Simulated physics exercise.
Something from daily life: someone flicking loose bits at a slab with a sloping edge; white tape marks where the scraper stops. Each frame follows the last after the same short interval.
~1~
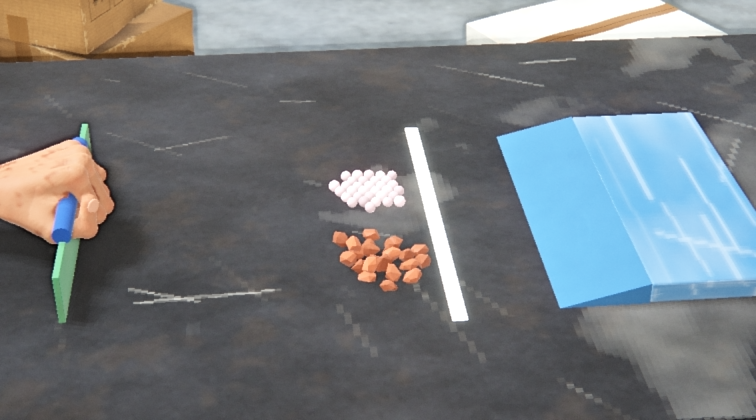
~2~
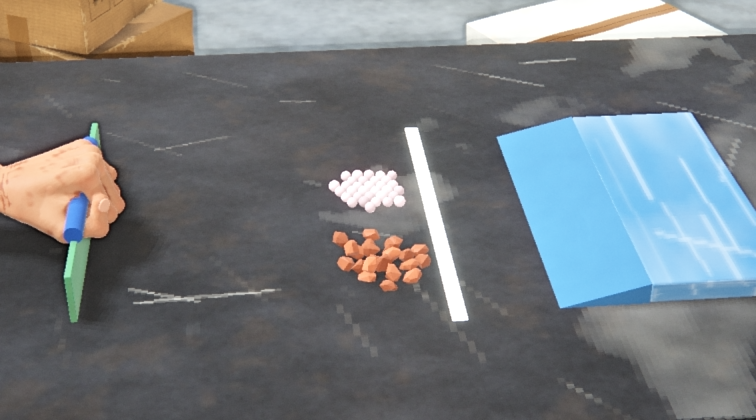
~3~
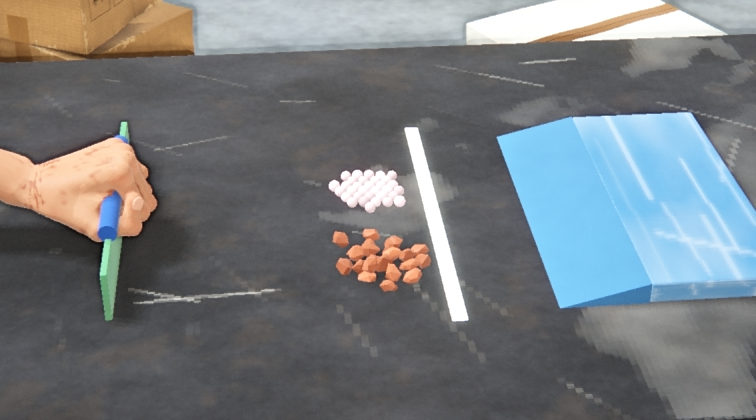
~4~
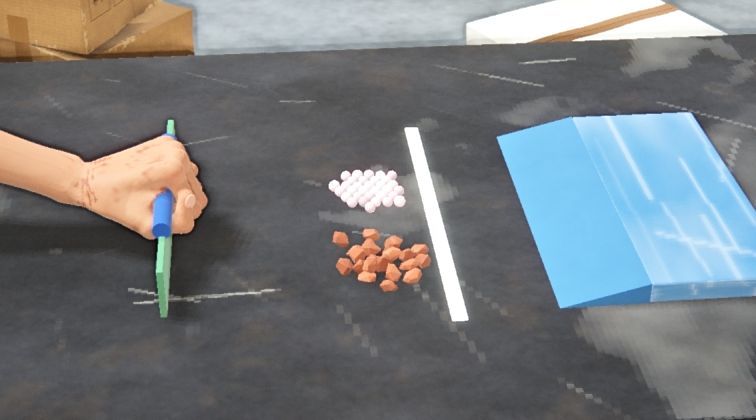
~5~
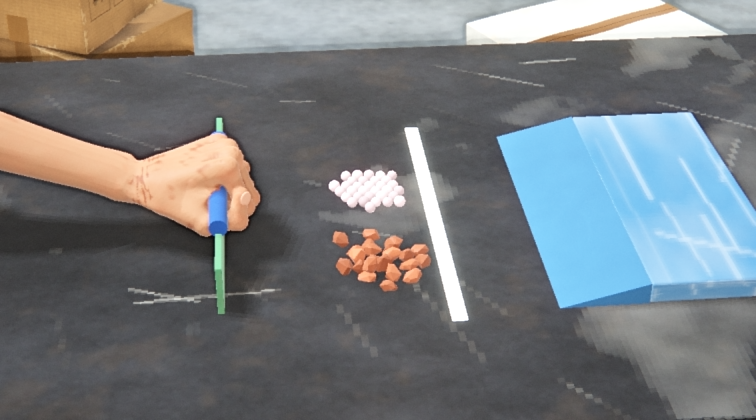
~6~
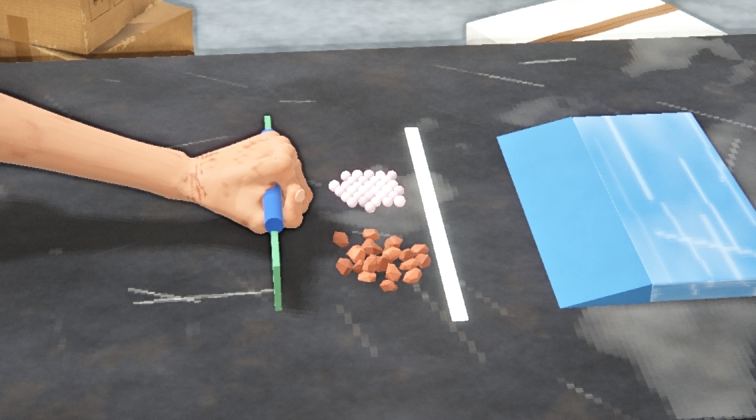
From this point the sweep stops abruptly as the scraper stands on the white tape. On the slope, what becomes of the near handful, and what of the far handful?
In the end, the near handful stays below the top; the far handful gets some over the top.
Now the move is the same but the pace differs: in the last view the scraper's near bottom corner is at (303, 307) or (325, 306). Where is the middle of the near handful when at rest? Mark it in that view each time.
Try 1: Near (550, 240). Try 2: Near (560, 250).
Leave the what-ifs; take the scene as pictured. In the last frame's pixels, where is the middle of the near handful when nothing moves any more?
It settles centred at about (540, 249) in the final frame.
Then, 0.11 s later than the last frame, scraper still moving, near (370, 179); near handful every one short of the ramp; far handful every one short of the ramp.
Then, 0.24 s later than the last frame, scraper stopped at the white tape; near handful every one short of the ramp; far handful roughly a quarter on the ramp, the larger part short of the ramp.
Then, 0.52 s later than the last frame, scraper stopped at the white tape; near handful roughly a third on the ramp, roughly two thirds short of the ramp; far handful the larger part past the top, roughly a quarter on the ramp.
When it is over, scraper stopped at the white tape; near handful not one past the top, roughly a third on the ramp, roughly two thirds short of the ramp; far handful the larger part past the top, about a tenth short of the ramp.
